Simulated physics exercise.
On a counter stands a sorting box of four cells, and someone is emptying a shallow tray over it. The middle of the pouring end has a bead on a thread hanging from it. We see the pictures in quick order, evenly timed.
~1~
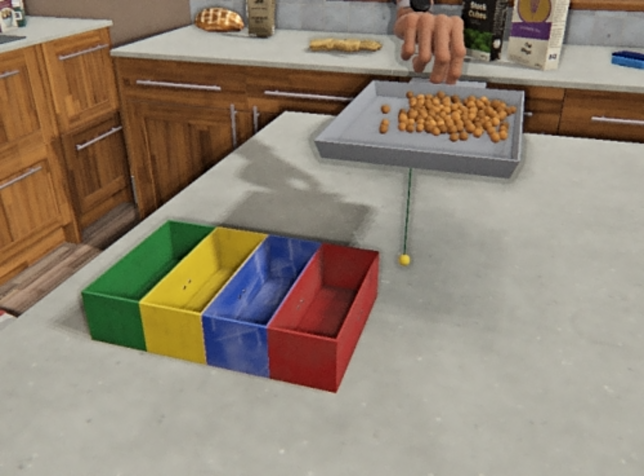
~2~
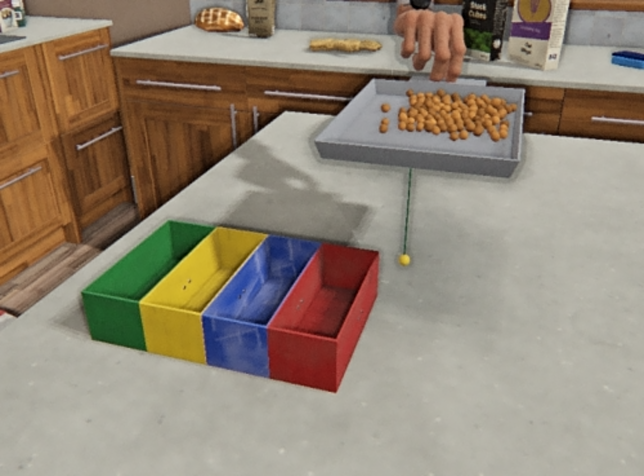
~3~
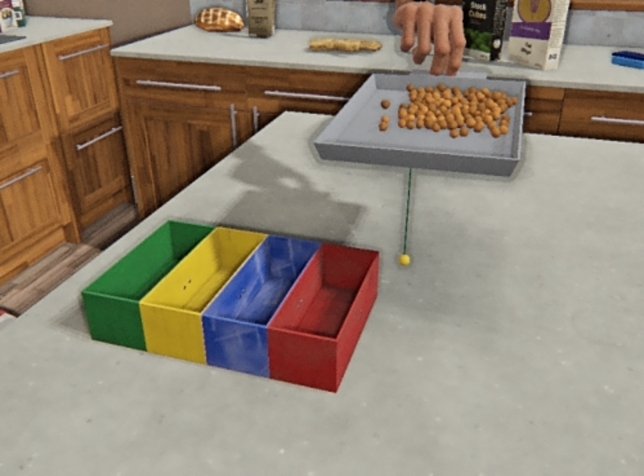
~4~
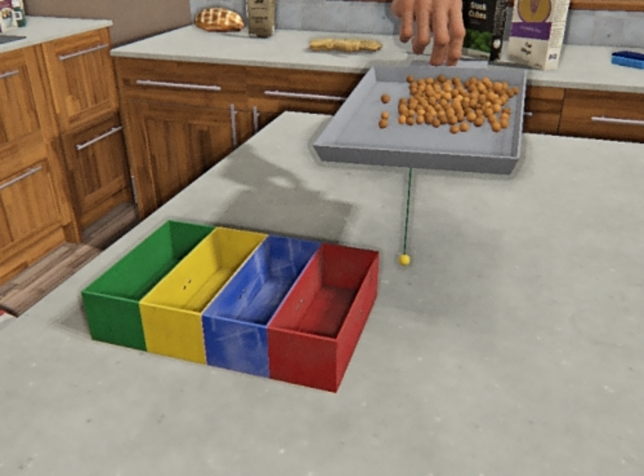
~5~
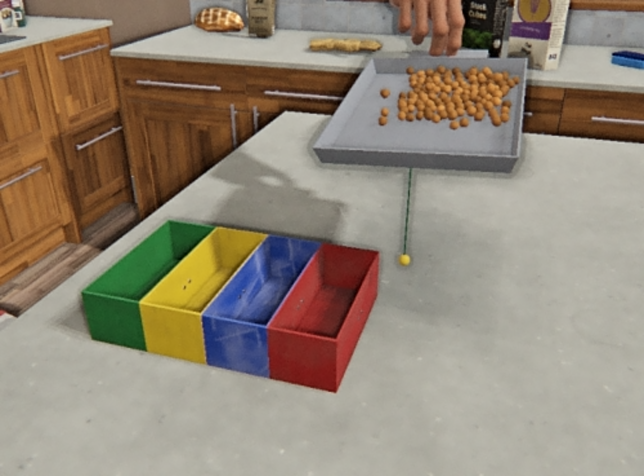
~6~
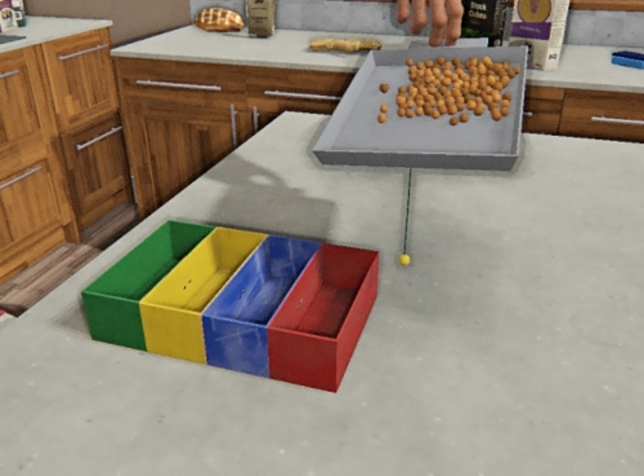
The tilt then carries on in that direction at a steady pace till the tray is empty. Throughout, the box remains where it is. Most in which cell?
Red cell.
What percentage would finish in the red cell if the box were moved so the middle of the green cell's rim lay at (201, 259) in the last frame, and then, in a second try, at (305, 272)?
It would be near 20 per cent first and near 0 per cent second.
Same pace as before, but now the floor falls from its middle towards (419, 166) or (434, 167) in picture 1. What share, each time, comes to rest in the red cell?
Respectively close to 20 and 0 in a hundred.
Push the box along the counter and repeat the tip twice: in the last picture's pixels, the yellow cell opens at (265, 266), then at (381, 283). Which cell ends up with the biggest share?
The first time it is that blue cell, and the second time it is that green cell.
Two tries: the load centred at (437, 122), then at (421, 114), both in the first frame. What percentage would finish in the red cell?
You'd get 60 % the first time and 70 % the second.
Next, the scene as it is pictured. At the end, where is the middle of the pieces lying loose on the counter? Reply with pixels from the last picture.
Estimated middle: Around (392, 362).
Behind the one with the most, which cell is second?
The one in second place is the blue cell.
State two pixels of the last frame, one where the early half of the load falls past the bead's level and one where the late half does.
First roughly (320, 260), then roughly (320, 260).
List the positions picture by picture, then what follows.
Corners of the pouring end (322, 139) and (512, 158), level; middle of the load (455, 115), roasted chickpeas; bead on its thread (404, 260); green cell (114, 317); yellow cell (173, 329); blue cell (236, 341); red cell (302, 355), in the first picture.
Corners of the pouring end (322, 139) and (512, 158), level; middle of the load (455, 114), in the second picture.
Corners of the pouring end (321, 140) and (512, 156), tipped barely, lowest at the left corner; middle of the load (456, 109), in the third picture.
Corners of the pouring end (321, 143) and (512, 155), tipped a little, lowest at the left corner; middle of the load (456, 102), in the fourth picture.
Corners of the pouring end (320, 145) and (511, 153), tipped a little, lowest at the left corner; middle of the load (456, 95), in the fifth picture.
Corners of the pouring end (320, 147) and (511, 152), tipped a little, lowest at the left corner; middle of the load (456, 87); green cell (114, 317); yellow cell (173, 329); blue cell (236, 341); red cell (302, 355), in the sixth picture.
Just after the last frame, tray tipped steeply; almost all on the tray; about a tenth in the red cell; just a few in the blue cell; just a few falling or outside the box.
A moment on, tray tipped right over; roughly half on the tray; roughly a quarter in the red cell; about a tenth in the blue cell; roughly a quarter falling or outside the box.
Further on, tray tipped past a quarter turn; roughly two thirds in the red cell; roughly a quarter in the blue cell; about a tenth falling or outside the box.
When it is over, tray tipped past a quarter turn; roughly two thirds in the red cell; roughly a quarter in the blue cell; not one in the yellow cell; not one in the green cell; about a tenth outside the box.
